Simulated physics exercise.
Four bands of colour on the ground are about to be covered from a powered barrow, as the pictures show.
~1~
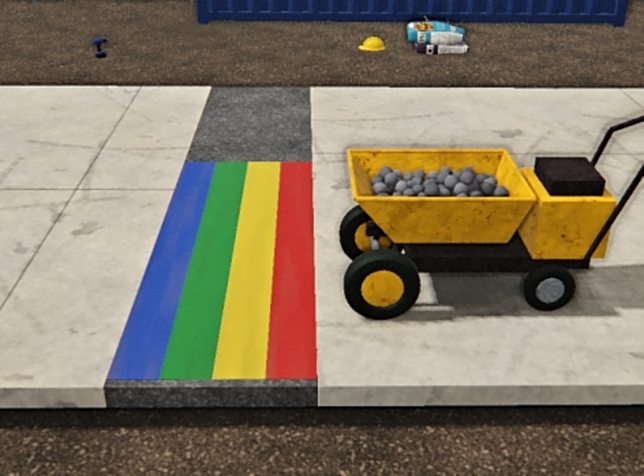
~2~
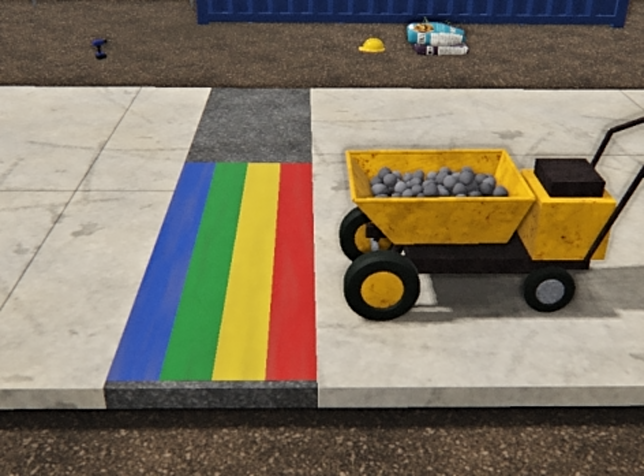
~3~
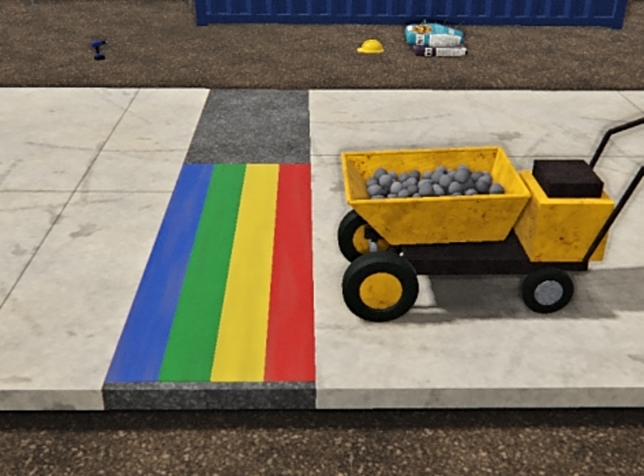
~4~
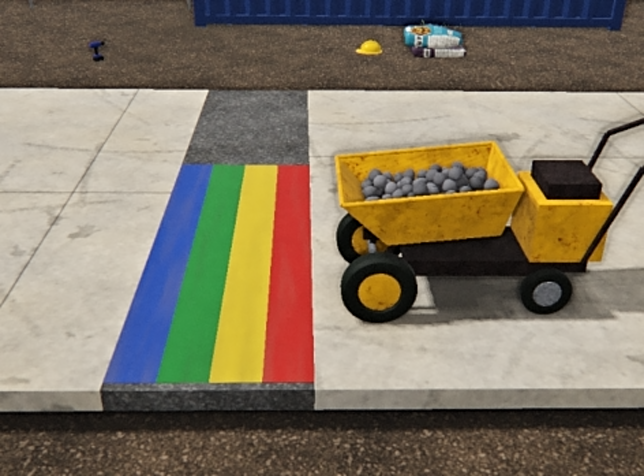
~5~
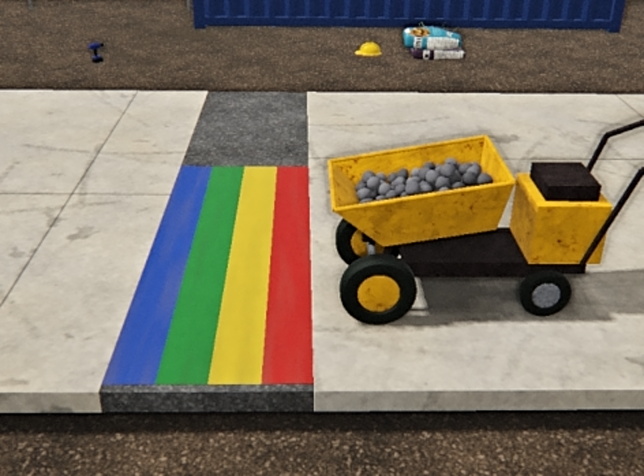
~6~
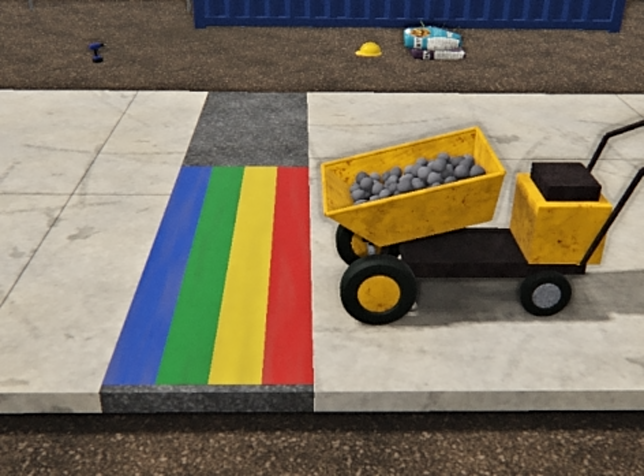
A yellow skip full of round grey cobbles sits level on a powered barrow, just right of red, yellow, green and blue bands on the ground. It then tilts gradually, its left lip dipping toward the red band while its right end rises, the cobbles still inside and the wheels staying put.
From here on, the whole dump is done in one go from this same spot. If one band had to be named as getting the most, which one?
I would name yellow.
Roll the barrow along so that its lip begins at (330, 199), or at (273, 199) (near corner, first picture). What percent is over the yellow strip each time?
Result: Try 1 = 30 %, try 2 = 0 %.
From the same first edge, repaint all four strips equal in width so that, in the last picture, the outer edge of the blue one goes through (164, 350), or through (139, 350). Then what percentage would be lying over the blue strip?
I'd say some 20 % for the first and some 10 % for the second.
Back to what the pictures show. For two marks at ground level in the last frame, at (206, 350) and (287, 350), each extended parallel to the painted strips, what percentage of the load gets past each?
Estimate: 40 %, then 90 %.
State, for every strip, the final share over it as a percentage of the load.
Red strip about 10 per cent, yellow strip about 40 per cent, green strip about 25 per cent, blue strip about 10 per cent.
Soon after the last picture, skip tipped steeply; all in the skip.
A little later, skip tipped right over; most in the skip; a stray few over the red strip; about a quarter over the yellow strip; a stray few over the green strip.
Later still, skip tipped right over; a small part in the skip; a small part over the red strip; about half over the yellow strip; about a quarter over the green strip; a small part over the blue strip; a stray few off the paint.
At rest, skip tipped right over; a small part in the skip; a small part over the red strip; about a third over the yellow strip; about a quarter over the green strip; a small part over the blue strip; a small part off the paint.
